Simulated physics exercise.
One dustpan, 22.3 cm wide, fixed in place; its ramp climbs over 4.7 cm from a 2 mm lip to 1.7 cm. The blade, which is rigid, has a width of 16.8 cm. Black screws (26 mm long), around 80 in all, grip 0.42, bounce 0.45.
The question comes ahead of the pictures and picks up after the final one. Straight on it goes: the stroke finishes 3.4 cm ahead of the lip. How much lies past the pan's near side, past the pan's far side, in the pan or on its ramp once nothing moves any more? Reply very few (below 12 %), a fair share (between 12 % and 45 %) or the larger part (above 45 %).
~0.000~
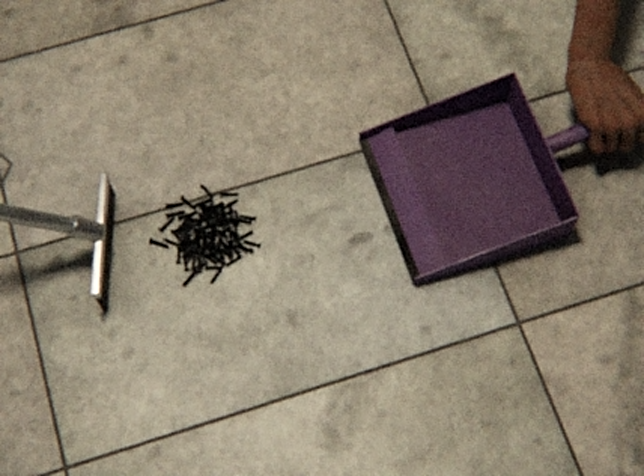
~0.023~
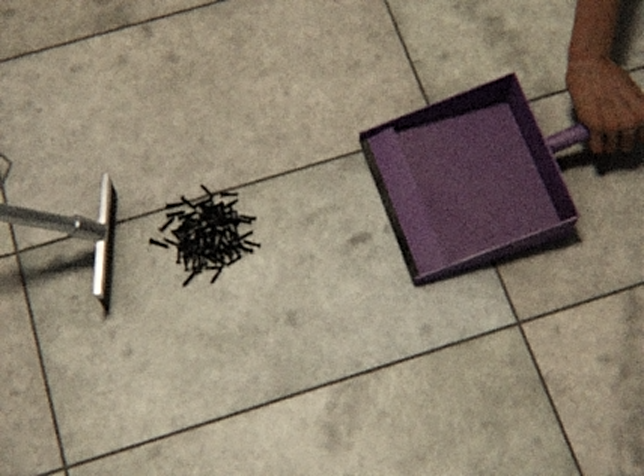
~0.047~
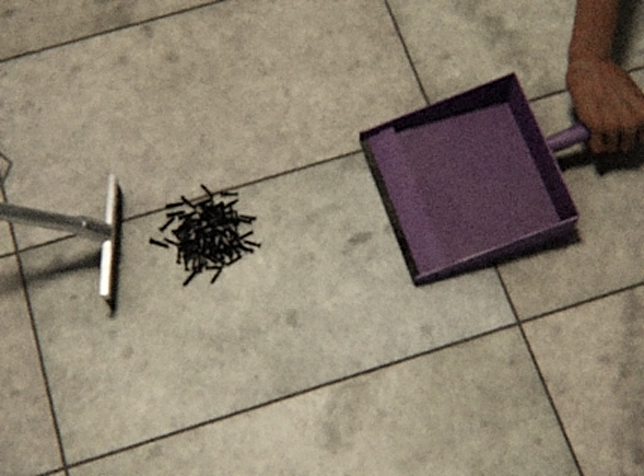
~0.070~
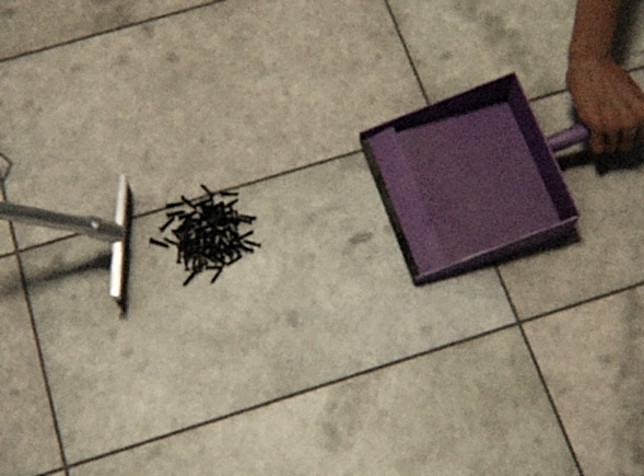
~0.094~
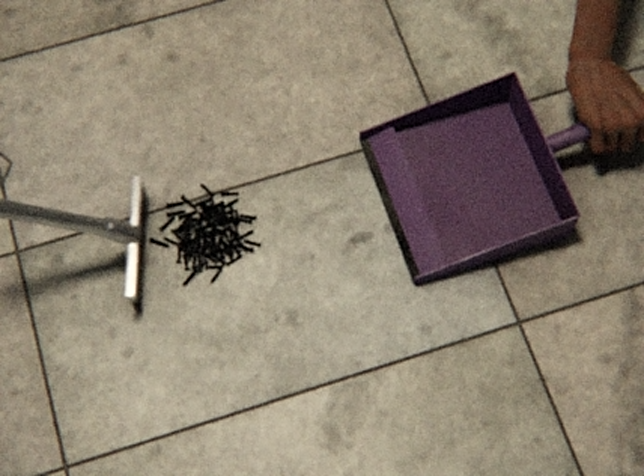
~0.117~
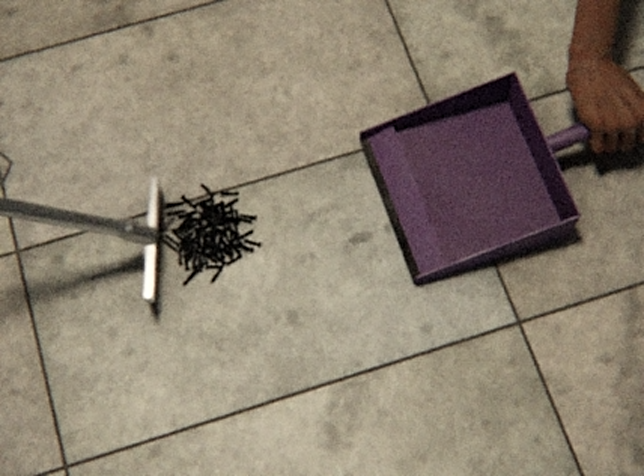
Near side - a fair share; far side - very few; pan - a fair share.
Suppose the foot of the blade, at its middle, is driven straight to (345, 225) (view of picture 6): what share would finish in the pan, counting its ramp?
Close to 30 in a hundred.
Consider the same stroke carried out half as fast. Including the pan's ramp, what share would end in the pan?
I'd put it at close to 5 per cent.
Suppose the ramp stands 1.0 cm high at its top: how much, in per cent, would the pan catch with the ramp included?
Then around 30 percent, ramp counted.
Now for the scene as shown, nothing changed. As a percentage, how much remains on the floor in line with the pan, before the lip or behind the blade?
Some 50 per cent of them end up there.
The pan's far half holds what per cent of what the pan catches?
Some 20 per cent.
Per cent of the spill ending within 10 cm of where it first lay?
Roughly 0 in a hundred.
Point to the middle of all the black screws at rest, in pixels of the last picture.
Near (398, 252).
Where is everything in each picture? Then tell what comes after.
Blade from (97, 294) to (105, 179), moved 0.0 cm, 0 of the pieces shifted so far; middle of the pieces at (204, 234); pan at (475, 184), in the first frame.
Blade from (99, 294) to (107, 180), moved 0.3 cm, 0 of the pieces shifted so far; middle of the pieces at (204, 233), in the second frame.
Blade from (105, 295) to (113, 180), moved 1.1 cm, 0 of the pieces shifted so far; middle of the pieces at (204, 233), in the third frame.
Blade from (116, 296) to (124, 181), moved 2.4 cm, 0 of the pieces shifted so far; middle of the pieces at (204, 233), in the fourth frame.
Blade from (131, 297) to (138, 182), moved 4.4 cm, 0 of the pieces shifted so far; middle of the pieces at (204, 233), in the fifth frame.
Blade from (149, 298) to (156, 183), moved 6.7 cm, 1 of the pieces shifted so far; middle of the pieces at (204, 232); pan at (476, 183). The blade's pace is about 1.00 m/s, heading 24 degrees towards the viewer's side, in the sixth frame.
After 0.26 s, middle of the blade 18 cm from the lip; 0 % over the lip, far side 0 %, near side 0 %.
After 0.36 s, middle of the blade 9 cm from the lip; 0 % over the lip, far side 5 %, near side 0 %.
Then, at 0.59 s, middle of the blade 6 cm from the lip; 25 % over the lip, far side 10 %, near side 20 %.
In the end, at 2.2 s, near side 20 %, far side 10 %, pan 20 %, in front of the lip or behind the blade 50 %.
